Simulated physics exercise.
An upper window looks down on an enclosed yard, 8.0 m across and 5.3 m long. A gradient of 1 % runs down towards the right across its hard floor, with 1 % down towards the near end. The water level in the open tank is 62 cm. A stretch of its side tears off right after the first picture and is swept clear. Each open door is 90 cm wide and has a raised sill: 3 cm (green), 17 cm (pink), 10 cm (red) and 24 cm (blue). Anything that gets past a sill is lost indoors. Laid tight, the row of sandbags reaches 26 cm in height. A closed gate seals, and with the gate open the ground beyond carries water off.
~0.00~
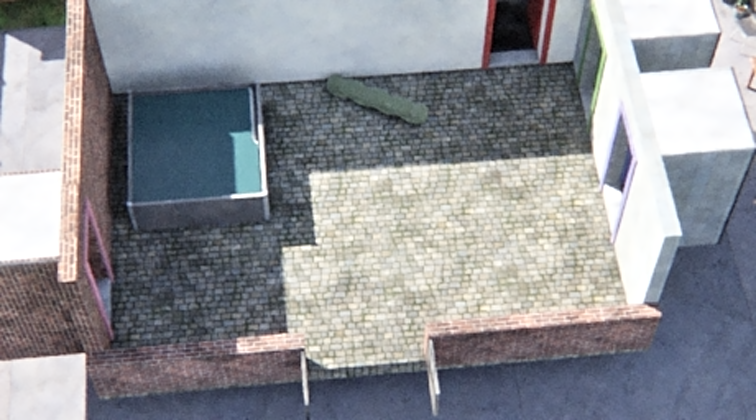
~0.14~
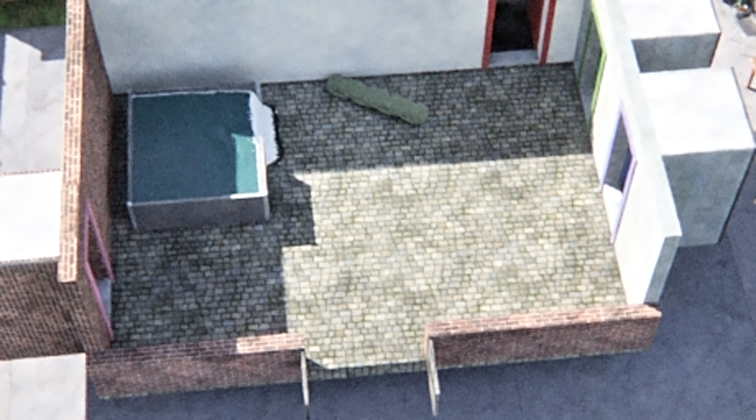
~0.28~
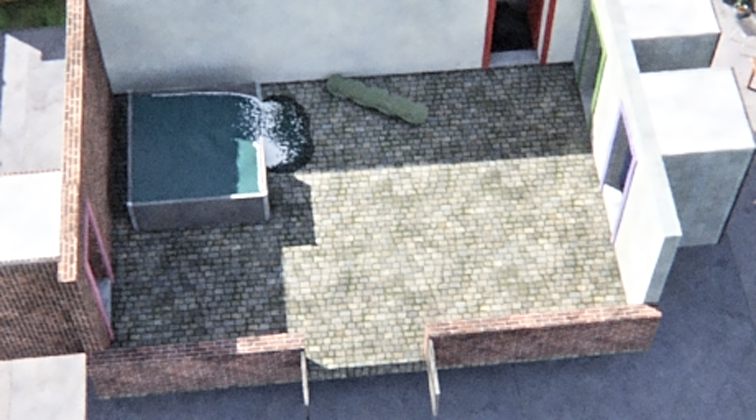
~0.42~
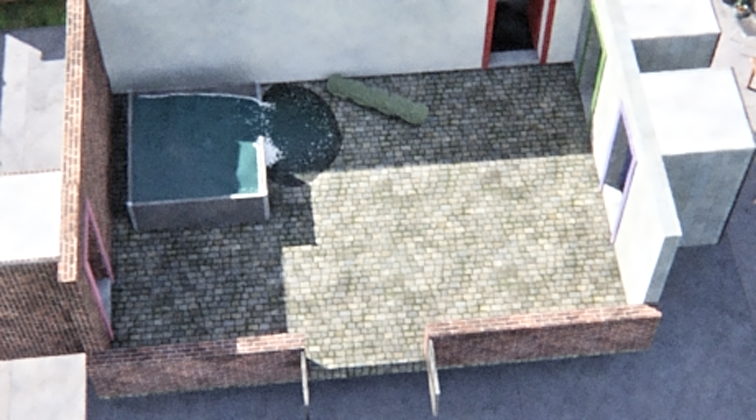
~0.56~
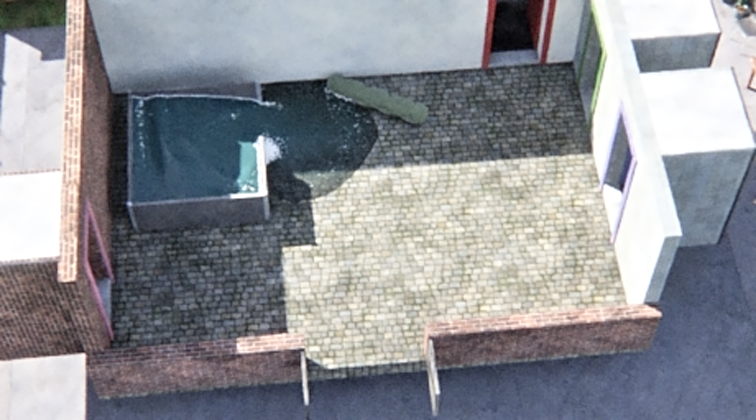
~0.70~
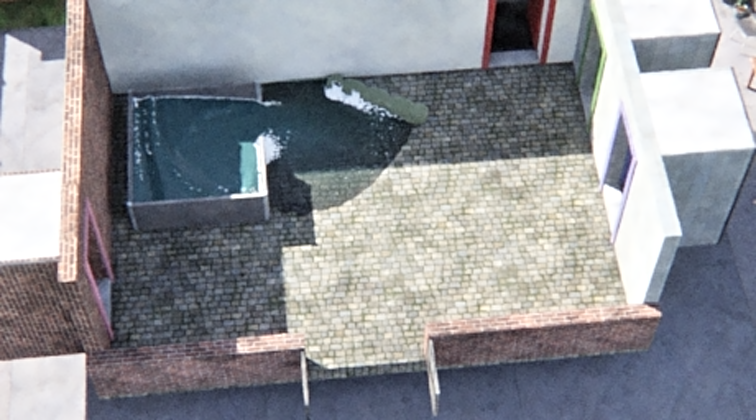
Water bursts from the tank's right side and spreads across the paved yard to the sandbags.
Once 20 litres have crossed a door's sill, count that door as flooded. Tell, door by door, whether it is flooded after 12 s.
Green door - yes; pink door - no; red door - no; blue door - no.
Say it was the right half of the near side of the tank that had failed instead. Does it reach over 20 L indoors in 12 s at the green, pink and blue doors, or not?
Outcomes - green: Not exceeded, pink: Not exceeded, blue: Not exceeded.
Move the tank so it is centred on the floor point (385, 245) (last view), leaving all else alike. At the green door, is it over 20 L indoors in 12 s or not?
Green: Too much.
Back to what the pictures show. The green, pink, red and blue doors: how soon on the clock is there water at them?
Green = 2.6 s, pink = 6.5 s, red = 2.4 s, blue = 2.2 s.
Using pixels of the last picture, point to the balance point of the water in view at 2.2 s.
It lies at roughly (282, 155) in pixels.
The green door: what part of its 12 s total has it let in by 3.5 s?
It comes to about 5 per cent.
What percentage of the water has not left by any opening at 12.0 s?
I'd say close to 90 percent is still there.
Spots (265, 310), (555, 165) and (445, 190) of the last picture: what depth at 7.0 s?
2, 10 and 4 cm.
After 1.4 s water covers 20 % of the floor and is deepest (42 cm) near (324, 90); green door not reached, pink door not reached, red door not reached, blue door not reached.
After 2.2 s water covers 40 % of the floor and is deepest (34 cm) near (336, 98); green door not reached, pink door not reached, red door not reached, blue door 4 cm at the sill, 0 L in.
After 3.5 s water covers 60 % of the floor and is deepest (42 cm) near (627, 318); green door 9 cm at the sill, 5 L in, pink door not reached, red door 2 cm at the sill, 0 L in, blue door 19 cm at the sill, 0 L in.
After 7.0 s water covers 75 % of the floor and is deepest (19 cm) near (618, 329); green door 7 cm at the sill, 54 L in, pink door 2 cm at the sill, 0 L in, red door 5 cm at the sill, 0 L in, blue door 14 cm at the sill, 0 L in.
After 12.0 s water covers 95 % of the floor and is deepest (12 cm) near (606, 330); green door 8 cm at the sill, 112 L in, pink door 5 cm at the sill, 0 L in, red door 7 cm at the sill, 0 L in, blue door 11 cm at the sill, 0 L in.
